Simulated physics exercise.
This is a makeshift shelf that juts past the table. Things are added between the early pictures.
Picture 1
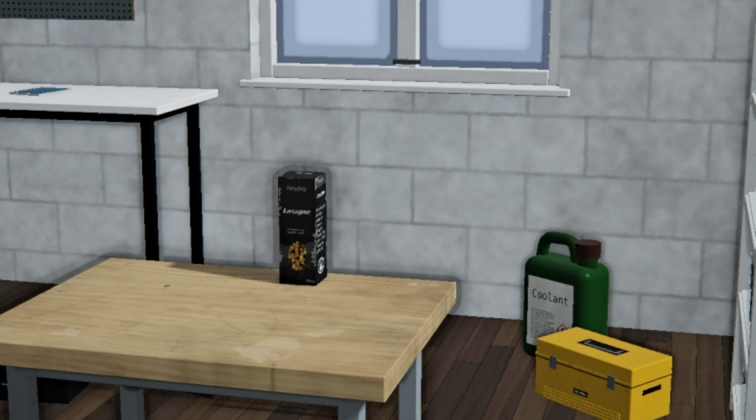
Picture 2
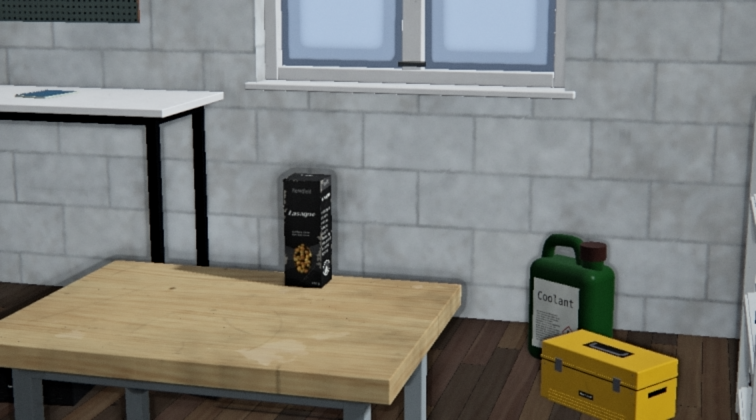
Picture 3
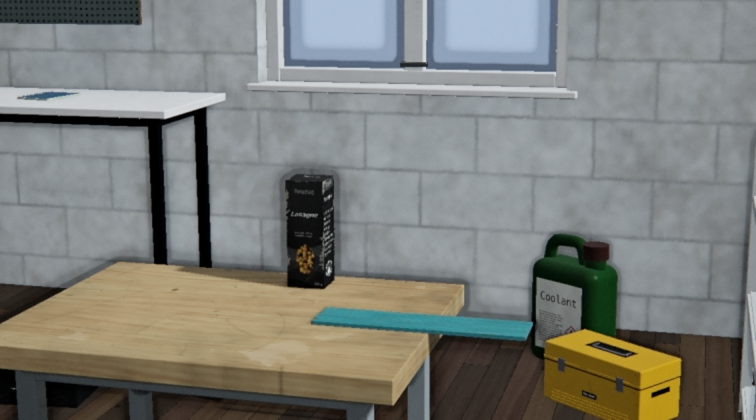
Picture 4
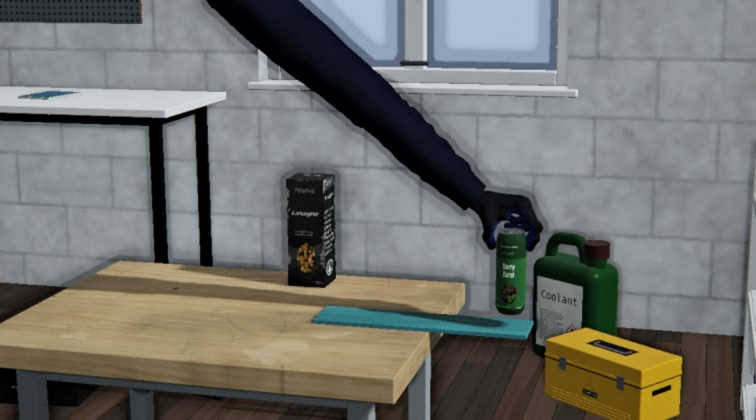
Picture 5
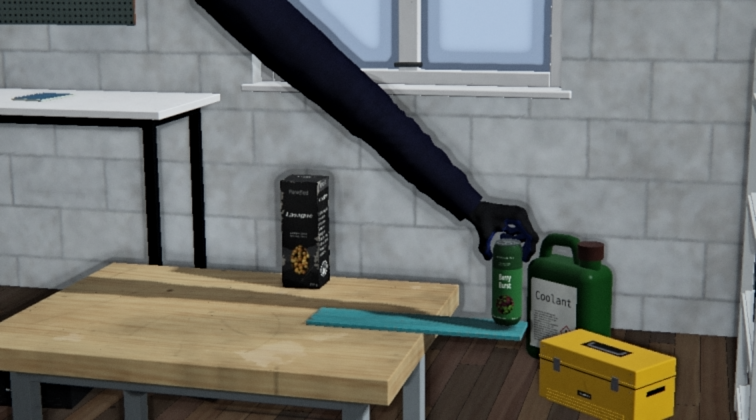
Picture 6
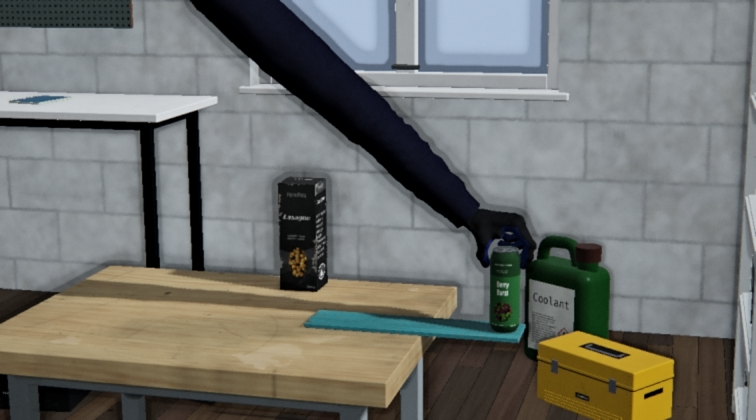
A turquoise board appeared on the wooden table, sticking out past its right edge, and then a dark-sleeved arm lowered a green can onto the board's overhanging end, keeping its hand on top.
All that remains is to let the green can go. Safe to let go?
In the end the board comes down.
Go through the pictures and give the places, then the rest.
In the first picture, the last thing is not in view yet.
In the second picture, the last thing is not in view yet.
In the third picture, the last thing is not in view yet; turquoise board (421, 323).
In the fourth picture, still above its spot; green can (511, 272); turquoise board (422, 322).
In the fifth picture, still above its spot; green can (507, 282); turquoise board (416, 324).
In the sixth picture, in place under the hand; green can (505, 290); turquoise board (414, 326).
Then, 0.40 s past the last view, green can now down on the floor or falling; turquoise board on its side.
Then, 0.60 s past the last view, turquoise board now down on the floor or falling.
Then, 0.80 s past the last view, things are still on the move.
Finally, down on the floor or falling, green can and turquoise board; black carton still in place. The board tips off the edge.
